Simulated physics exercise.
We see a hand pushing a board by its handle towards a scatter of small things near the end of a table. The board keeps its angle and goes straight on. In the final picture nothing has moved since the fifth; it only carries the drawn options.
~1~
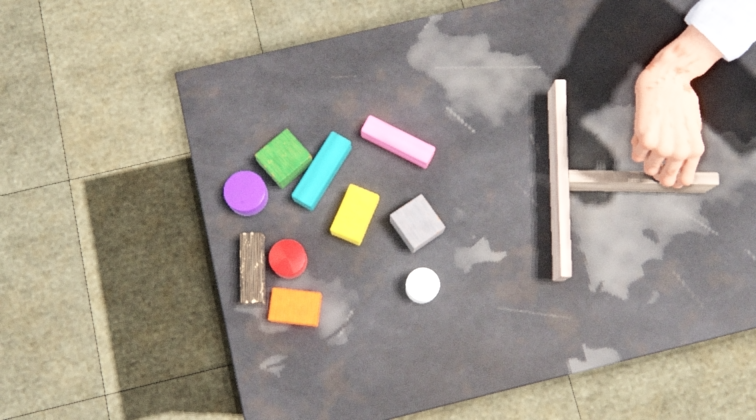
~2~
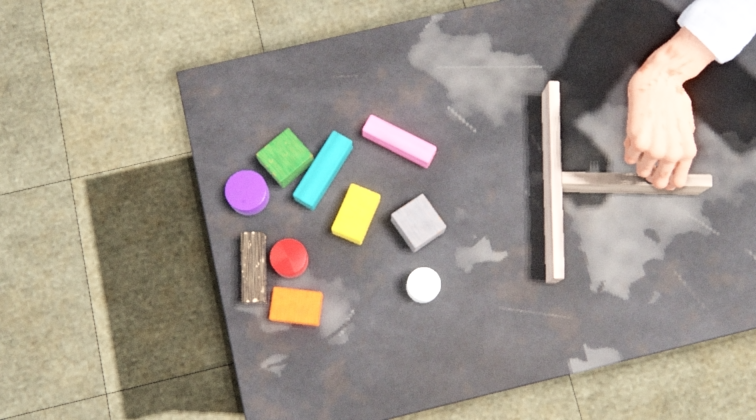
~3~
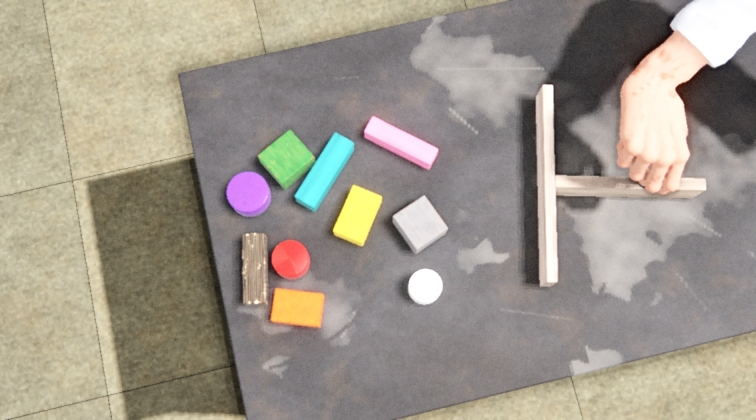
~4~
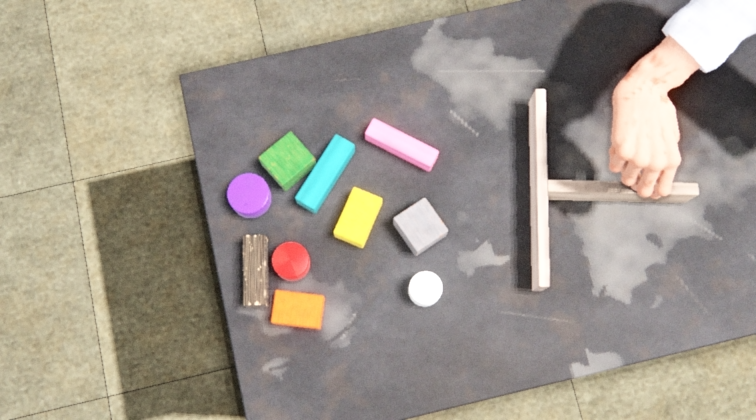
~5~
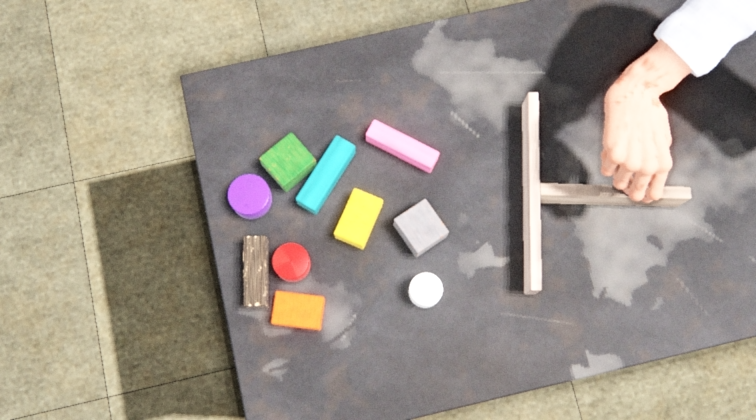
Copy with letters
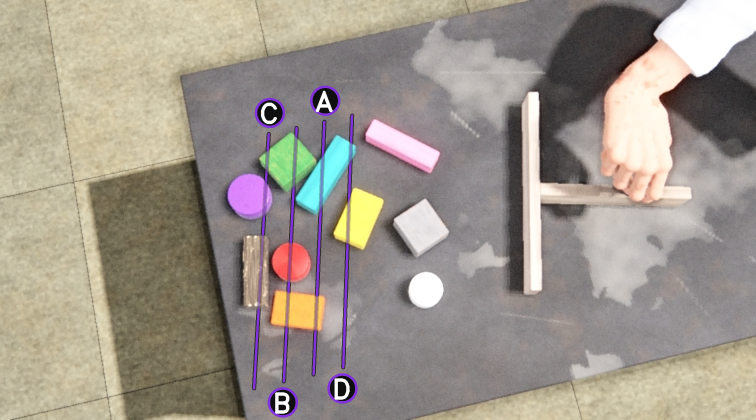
A hand at the right grips the handle of a pale T-shaped wooden board and pushes it slowly and slightly left across a dark, worn table, seen from above over stone paving. Left of it lie green, turquoise, pink, yellow, grey, purple, red, brown, orange and white objects, spread towards the table's left end. The board touches none, and they keep their arrangement while the view barely shifts.
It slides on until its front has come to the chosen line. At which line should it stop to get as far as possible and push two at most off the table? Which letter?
B is the last line within the limit.
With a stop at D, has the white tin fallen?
By then, no.
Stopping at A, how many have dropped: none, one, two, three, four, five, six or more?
In all, none.
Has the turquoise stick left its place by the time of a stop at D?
By then, yes.
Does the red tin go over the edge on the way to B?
By then, no.
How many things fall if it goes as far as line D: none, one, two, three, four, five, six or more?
By then, none.
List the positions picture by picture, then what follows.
The first picture shows turquoise stick (322, 172); orange block (296, 307); white tin (422, 286).
The second picture shows board (557, 177); yellow block (356, 215).
The third picture shows board (550, 181); pink stick (401, 143).
The fourth picture shows board (542, 185); purple tin (250, 196).
The fifth picture shows board (535, 189); grey block (420, 228); turquoise stick (326, 175); orange block (299, 311).
On the marked copy, A at (319, 244); B at (290, 250); C at (261, 257); D at (348, 237).
Taking B. A third of the way, board (448, 208); grey block (414, 228); black bar (257, 272).
Two thirds of the way, board (359, 228); red tin (289, 267); green block (277, 154).
When it is over, board (292, 244); black bar over the edge; purple tin over the edge; two fallen.
As for the rest, A is within the limit but short; C drops four; D is within the limit but short.
